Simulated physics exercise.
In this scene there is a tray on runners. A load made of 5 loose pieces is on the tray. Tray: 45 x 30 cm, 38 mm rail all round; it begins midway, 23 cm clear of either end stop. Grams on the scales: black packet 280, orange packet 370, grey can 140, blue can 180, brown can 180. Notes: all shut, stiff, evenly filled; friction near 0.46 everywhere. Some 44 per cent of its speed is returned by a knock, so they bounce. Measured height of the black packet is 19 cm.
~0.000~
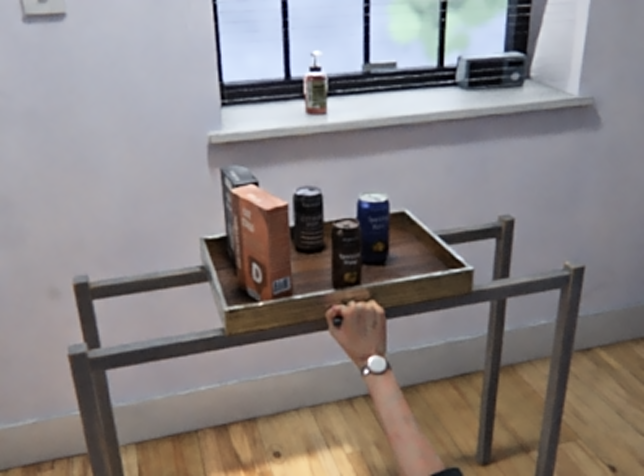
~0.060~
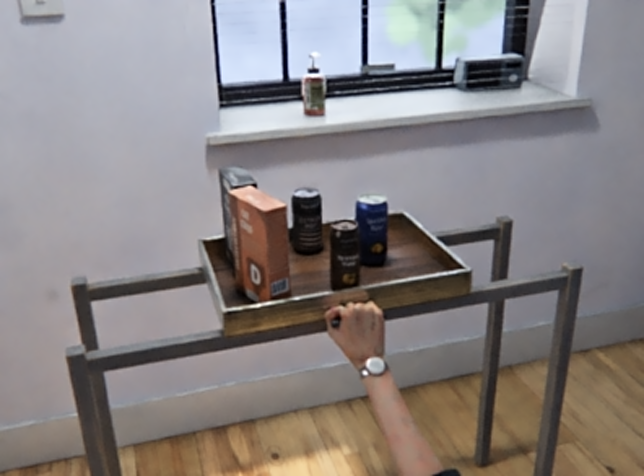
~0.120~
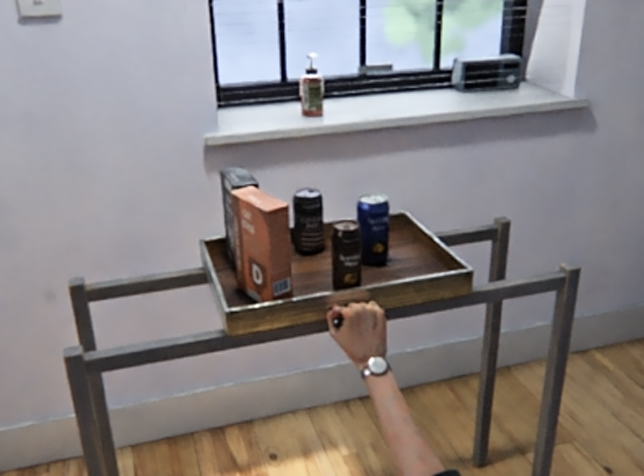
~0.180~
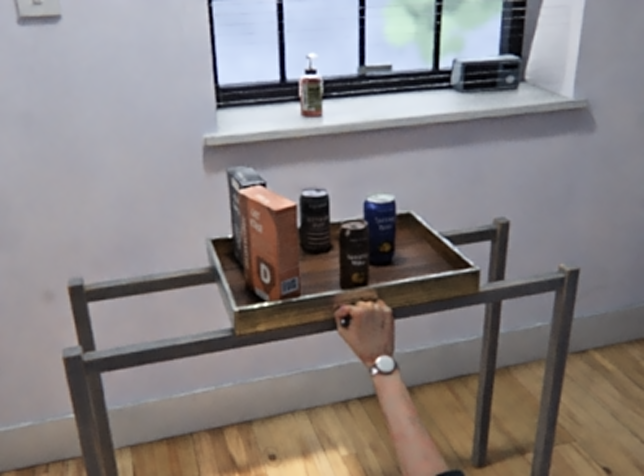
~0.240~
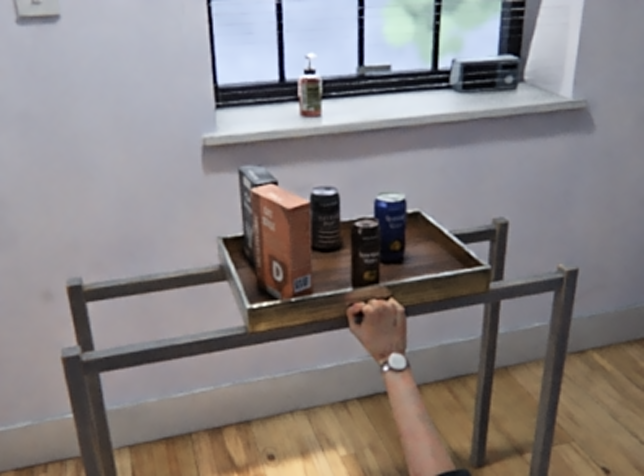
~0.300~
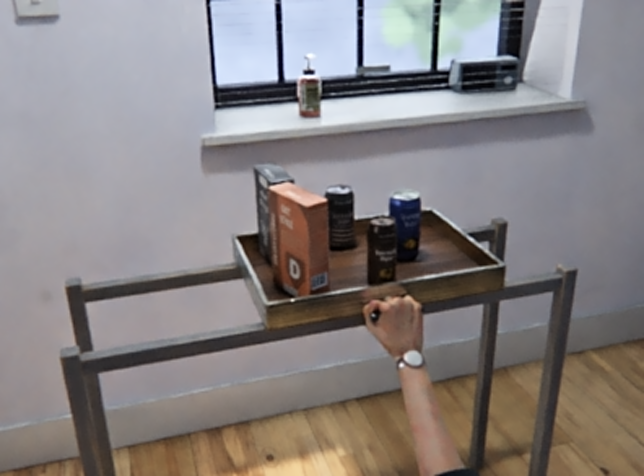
A shallow wooden tray sits midway along two grey metal rails in a pale room with a wooden floor, seen from slightly above and facing a window. It carries a black packet behind an orange one at left, and grey, brown and blue cans to their right. A hand with a wristwatch grips the front edge, stays nearly still, then slides the loaded tray steadily right.
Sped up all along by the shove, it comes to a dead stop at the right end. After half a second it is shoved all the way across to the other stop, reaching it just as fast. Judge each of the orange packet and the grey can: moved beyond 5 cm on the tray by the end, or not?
Outcome: The orange packet is left out of range. The grey can is left out of range.
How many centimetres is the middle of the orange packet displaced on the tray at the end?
Displacement: Approx. 9 cm.
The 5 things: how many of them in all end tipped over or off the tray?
Total: 4.
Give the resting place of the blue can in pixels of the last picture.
Resting point, approx. (248, 248) px.
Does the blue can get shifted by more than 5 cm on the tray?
Blue can: Unmoved.
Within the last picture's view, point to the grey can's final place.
It ends up at about (231, 252).
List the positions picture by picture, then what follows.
In the first picture, tray midway; orange packet (262, 247); grey can (309, 220).
In the second picture, tray midway; brown can (345, 259).
In the third picture, tray has slid 1 cm right; blue can (373, 230); brown can (347, 259).
In the fourth picture, tray has slid 2 cm right; blue can (380, 229).
In the fifth picture, tray has slid 5 cm right; brown can (366, 256).
In the sixth picture, tray has slid 8 cm right; orange packet (299, 244); grey can (339, 217).
Around 0.60 s, tray has slid 23 cm right; orange packet at 33° to upright near (417, 226); grey can shifted 9 cm near (439, 204); black packet at 37° to upright.
Around 0.70 s, tray has slid 23 cm right; orange packet at 75° to upright near (442, 236); grey can at 29° to upright near (460, 197); black packet at 72° to upright.
Around 1.70 s, tray has slid 7 cm left; orange packet on its side near (319, 264); grey can at 69° to upright near (350, 219); black packet on its side.
Around 2.00 s, tray has slid 23 cm left; orange packet on its side near (182, 286); grey can on its side near (237, 245); brown can on its side.
Finally (2.6 s), on their side or leaning hard on the tray, black packet, orange packet, grey can and brown can; blue can still in place (within 5 cm). Final places as that camera would see them, orange packet near (160, 298), grey can near (231, 252).
